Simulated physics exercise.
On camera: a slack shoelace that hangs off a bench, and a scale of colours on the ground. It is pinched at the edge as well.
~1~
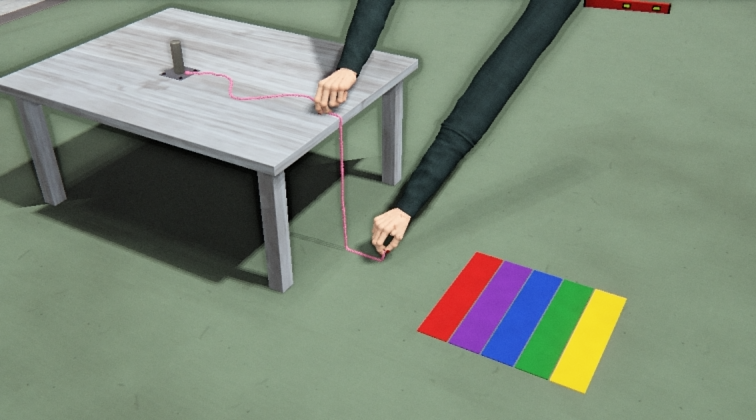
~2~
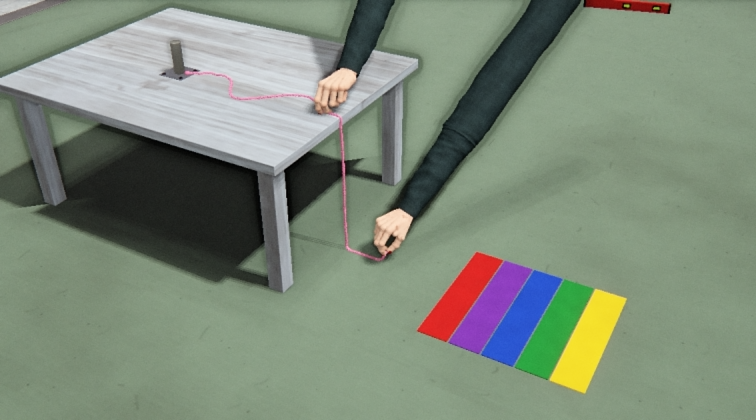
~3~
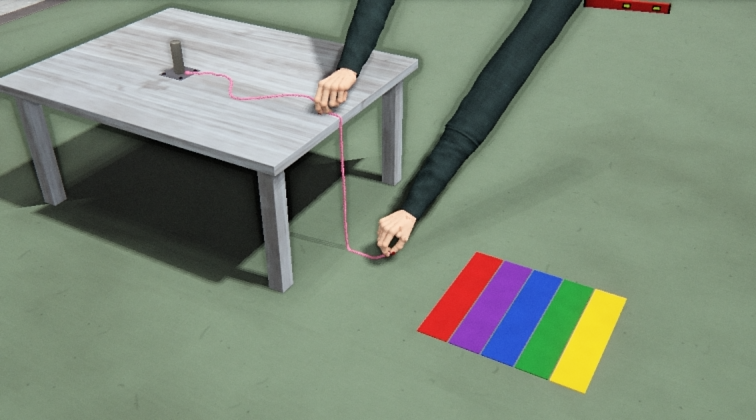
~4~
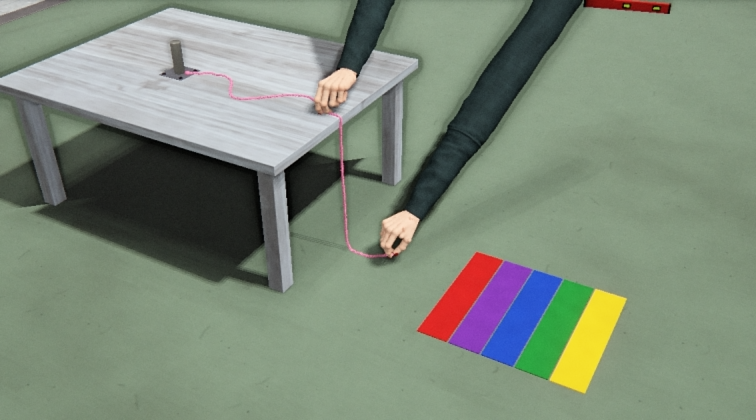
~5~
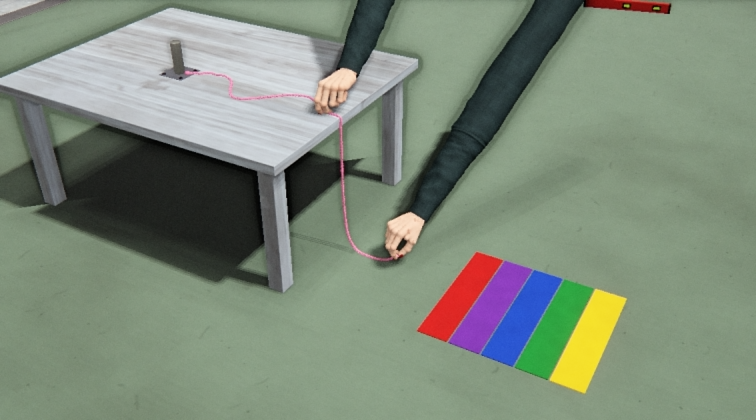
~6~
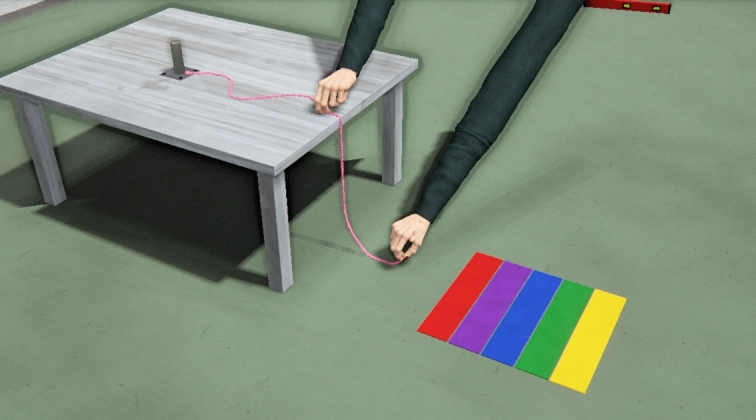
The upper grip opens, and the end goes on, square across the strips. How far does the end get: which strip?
The blue one.
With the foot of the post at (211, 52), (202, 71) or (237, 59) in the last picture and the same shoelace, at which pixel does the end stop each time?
In that order: (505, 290), (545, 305) and (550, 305).
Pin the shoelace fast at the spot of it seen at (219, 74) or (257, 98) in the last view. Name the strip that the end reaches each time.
Try by try: Blue; purple.
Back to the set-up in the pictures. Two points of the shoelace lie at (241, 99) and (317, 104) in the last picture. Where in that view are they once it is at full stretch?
The first at (270, 97), the second at (342, 120).
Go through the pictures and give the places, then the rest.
In the first frame, end (384, 251); red (443, 320); purple (474, 331); blue (507, 343); green (541, 356); yellow (576, 368).
In the second frame, end (386, 252); shoelace through (215, 75) (234, 98) (298, 95) (339, 120) (344, 183) (347, 239).
In the third frame, end (389, 253).
In the fourth frame, end (392, 254); shoelace through (215, 75) (234, 98) (298, 95) (339, 120) (343, 183) (347, 239).
In the fifth frame, end (398, 256).
In the sixth frame, end (403, 258); shoelace through (215, 75) (234, 98) (298, 95) (339, 120) (343, 182) (357, 241).
Early on, end near (474, 281); over red.
Midway, end near (508, 293); over purple.
At the end of the slack, end near (528, 299); over blue. It halts on the blue strip.
